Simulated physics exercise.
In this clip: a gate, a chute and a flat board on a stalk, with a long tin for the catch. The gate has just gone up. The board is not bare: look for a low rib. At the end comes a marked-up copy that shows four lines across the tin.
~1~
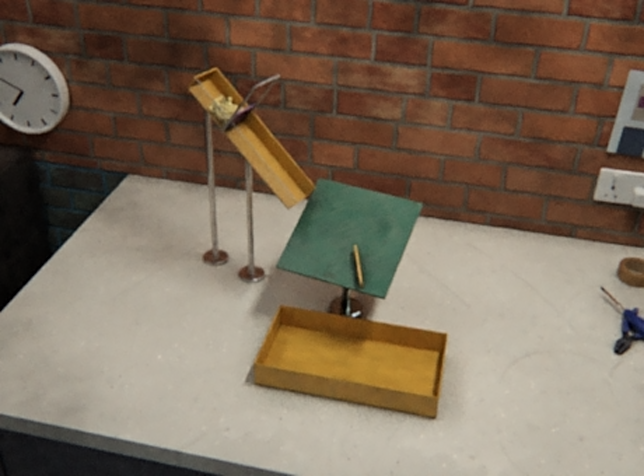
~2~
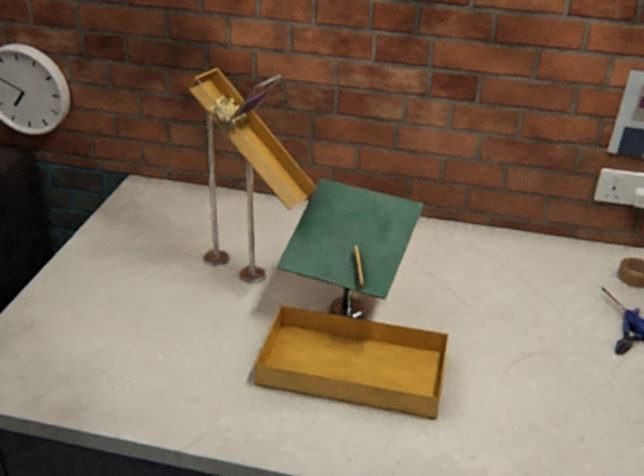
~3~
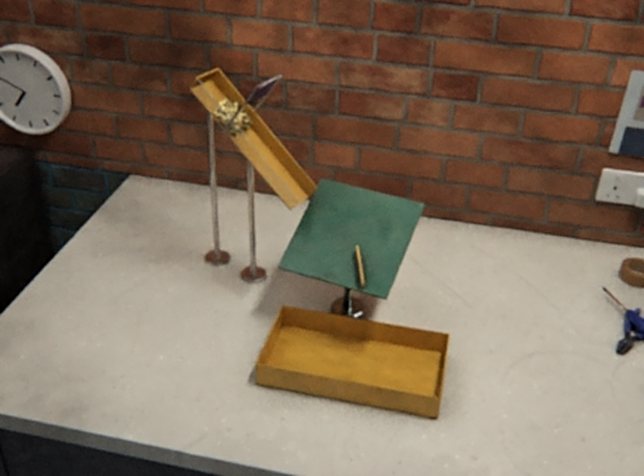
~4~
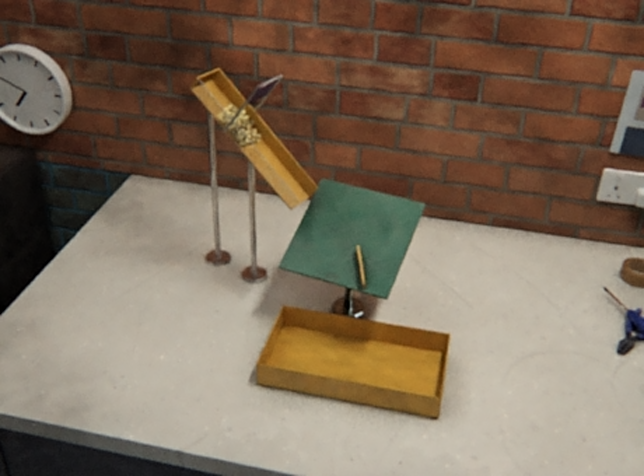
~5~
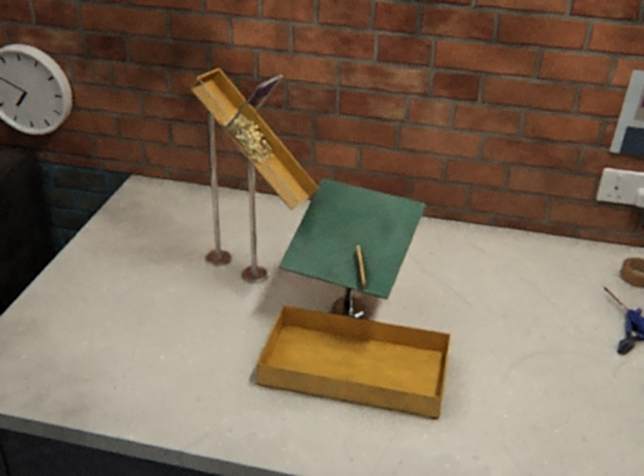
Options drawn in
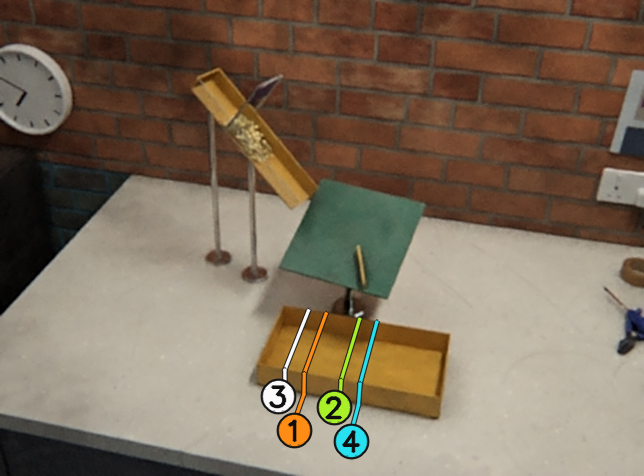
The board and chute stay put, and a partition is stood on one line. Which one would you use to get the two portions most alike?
2.
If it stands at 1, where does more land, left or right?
The right side.
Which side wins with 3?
More lands on the right.
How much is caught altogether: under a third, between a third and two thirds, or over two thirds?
About that: Over two thirds.
On the marked copy, line 1 crosses the front rim at (304, 372); line 2 crosses the front rim at (341, 379); line 3 crosses the front rim at (285, 369); line 4 crosses the front rim at (360, 383).
For line 1, of what is caught, a small share on the left of the divider, the bulk on the right.
For line 2, of what is caught, close to half on the left of the divider, close to half on the right.
For line 3, of what is caught, a small share on the left of the divider, all but a few on the right.
For line 4, of what is caught, the bulk on the left of the divider, close to a quarter on the right.
